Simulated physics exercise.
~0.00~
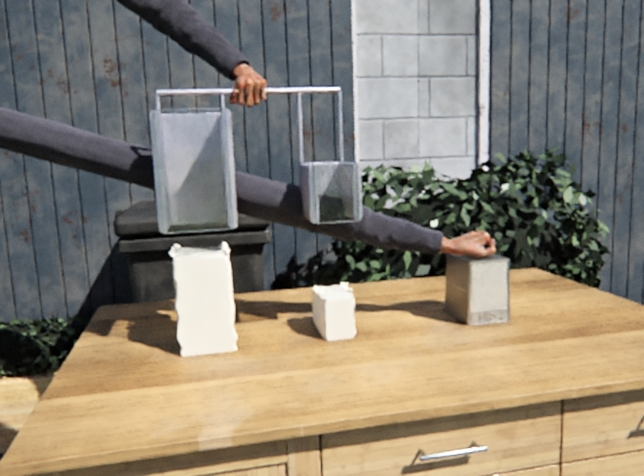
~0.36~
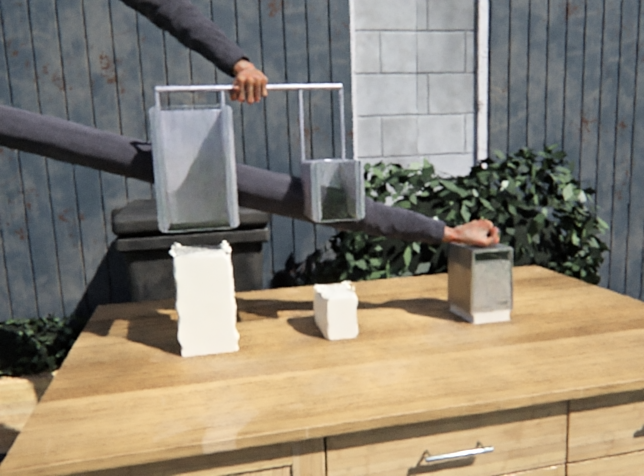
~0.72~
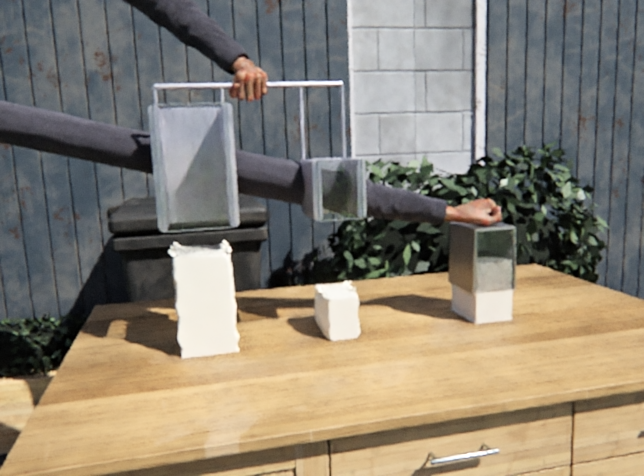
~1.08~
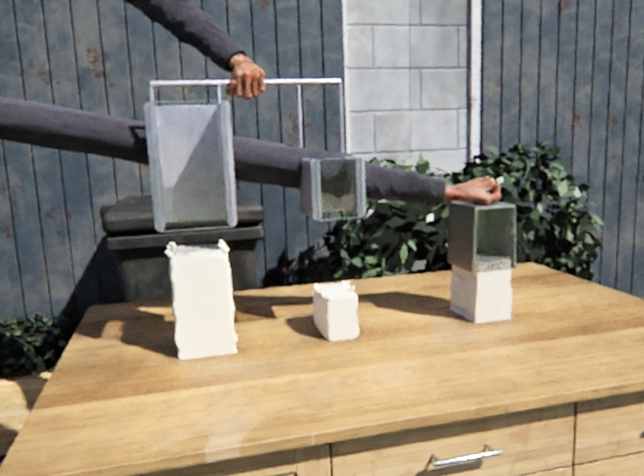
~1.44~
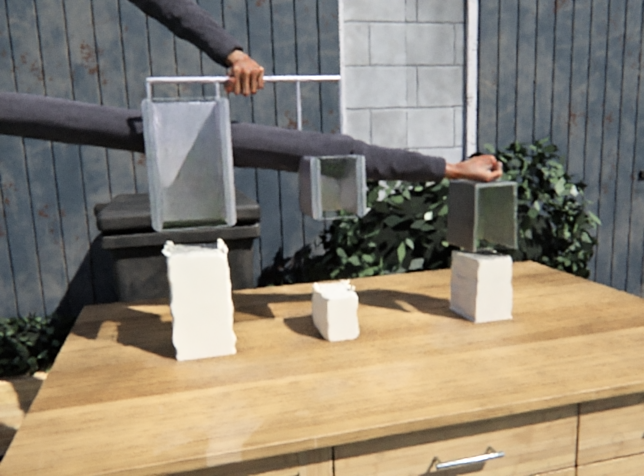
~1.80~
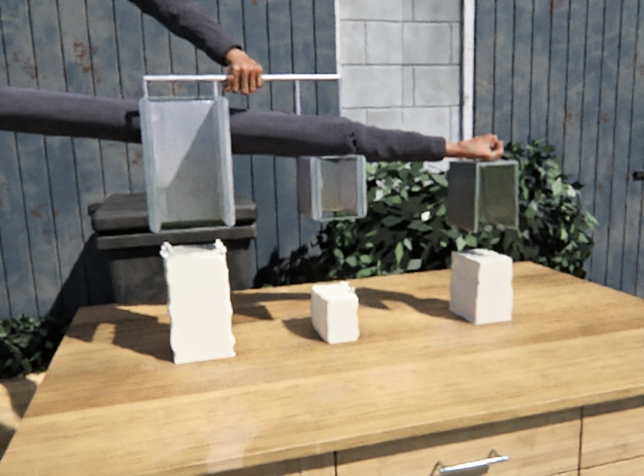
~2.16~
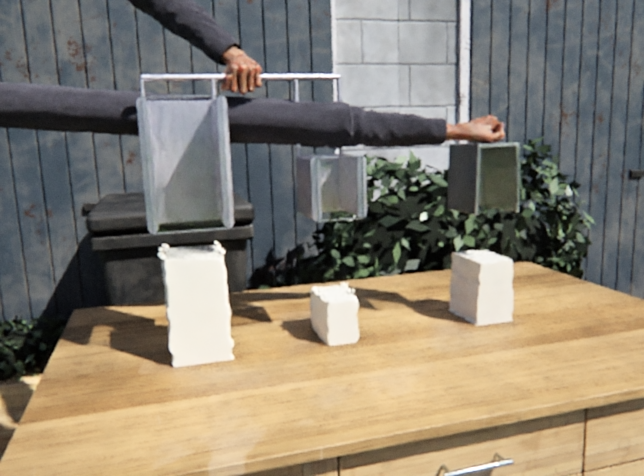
A hand lifts a metal tin straight up, leaving a white block standing on the table.
